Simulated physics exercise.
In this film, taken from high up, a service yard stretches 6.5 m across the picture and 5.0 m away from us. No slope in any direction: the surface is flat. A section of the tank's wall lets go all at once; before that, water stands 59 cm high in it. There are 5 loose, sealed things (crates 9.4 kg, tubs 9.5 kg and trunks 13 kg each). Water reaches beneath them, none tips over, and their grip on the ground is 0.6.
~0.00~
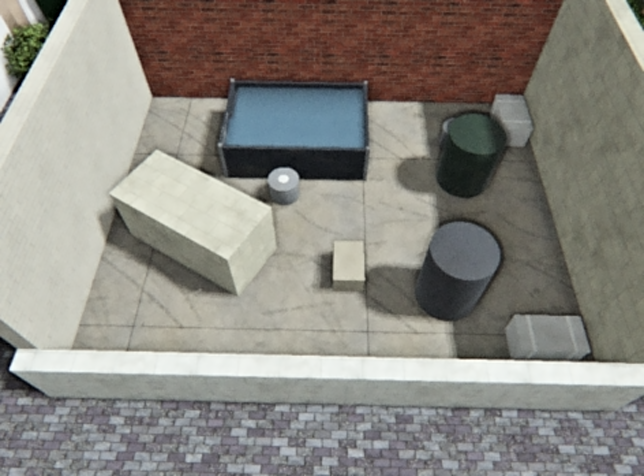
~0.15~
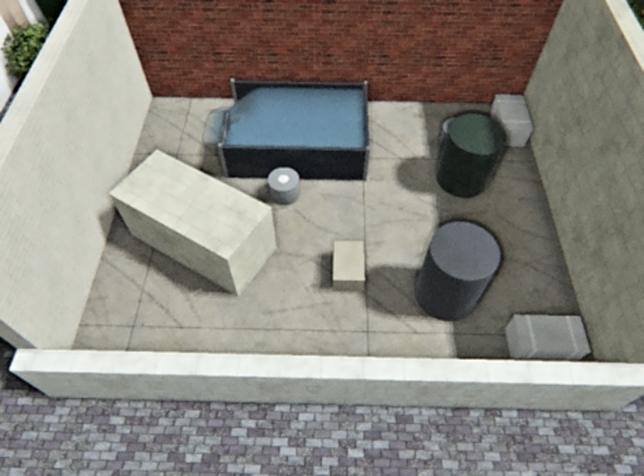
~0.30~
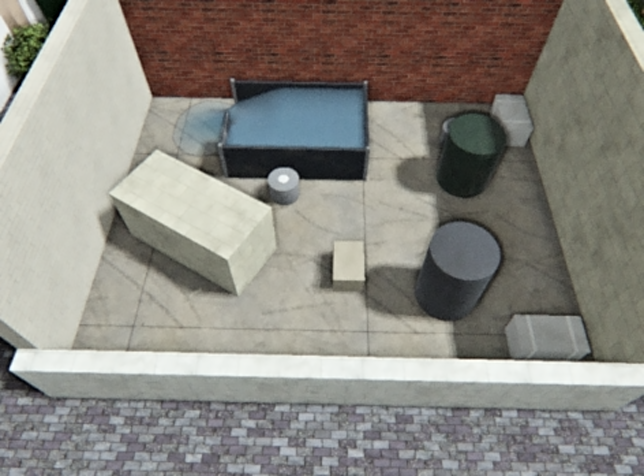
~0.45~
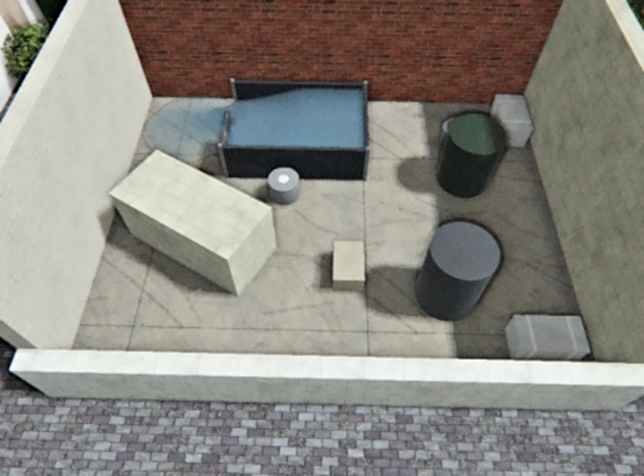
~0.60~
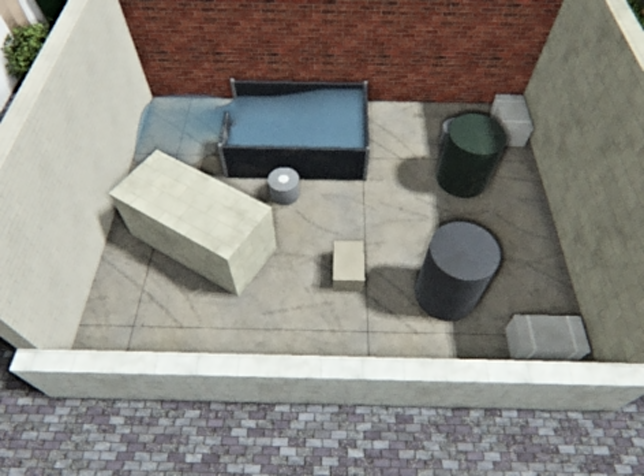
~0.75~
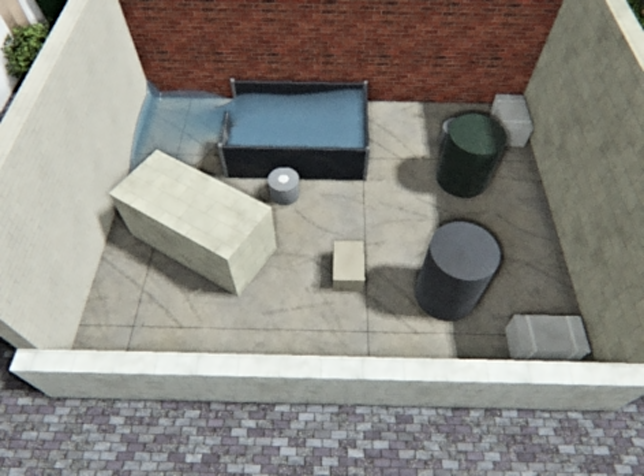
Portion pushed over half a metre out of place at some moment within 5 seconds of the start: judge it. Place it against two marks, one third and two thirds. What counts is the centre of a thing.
Short of one third.
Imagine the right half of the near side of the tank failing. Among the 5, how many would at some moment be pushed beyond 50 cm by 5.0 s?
You'd get 2 in that case.
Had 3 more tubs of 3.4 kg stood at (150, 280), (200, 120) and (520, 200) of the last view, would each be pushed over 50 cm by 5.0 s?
Well, in turn they are above that, above that and below that.
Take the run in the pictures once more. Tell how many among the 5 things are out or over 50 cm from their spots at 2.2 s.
By then 0.
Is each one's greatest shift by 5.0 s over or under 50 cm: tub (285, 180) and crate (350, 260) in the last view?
Result, in order: Exceeded; not exceeded.
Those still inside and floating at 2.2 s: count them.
Total: 0.
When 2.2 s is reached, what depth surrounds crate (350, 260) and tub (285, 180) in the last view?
0 and 0 cm.
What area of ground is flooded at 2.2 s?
Close to 8.0 m2, I'd say.
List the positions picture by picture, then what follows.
A crate at (349, 260), on the bottom; a tub at (457, 128) rests on the ground; water covers 3.1 m2; 0 of 5 have shifted, in the first picture.
A crate at (349, 260), on the bottom; a tub at (457, 128), on the bottom; 3.5 m2 under water; 0 of 5 have shifted, in the second picture.
A crate at (349, 260), on the bottom; a tub at (457, 128) rests on the ground; water covers 4.1 m2; 0 of 5 have shifted, in the third picture.
A crate at (349, 260), on the bottom; a tub at (457, 128), on the bottom; water covers 4.9 m2; 0 of 5 have shifted, in the fourth picture.
A crate at (349, 260) rests on the ground; a tub at (457, 128) rests on the ground; water covers 5.3 m2; 0 of 5 have shifted, in the fifth picture.
A crate at (349, 260) rests on the ground; a tub at (457, 128), on the bottom; 5.5 m2 under water; 0 of 5 have shifted, in the sixth picture.
After 1.1 s 0 of 5 are over 50 cm from their spots; 0 afloat.
After 2.2 s 0 of 5 are over 50 cm from their spots; 0 afloat.
After 3.5 s 0 of 5 are over 50 cm from their spots; 0 afloat.
After 5.0 s 1 of 5 are over 50 cm from their spots, and 1 have been at some point; 0 afloat.
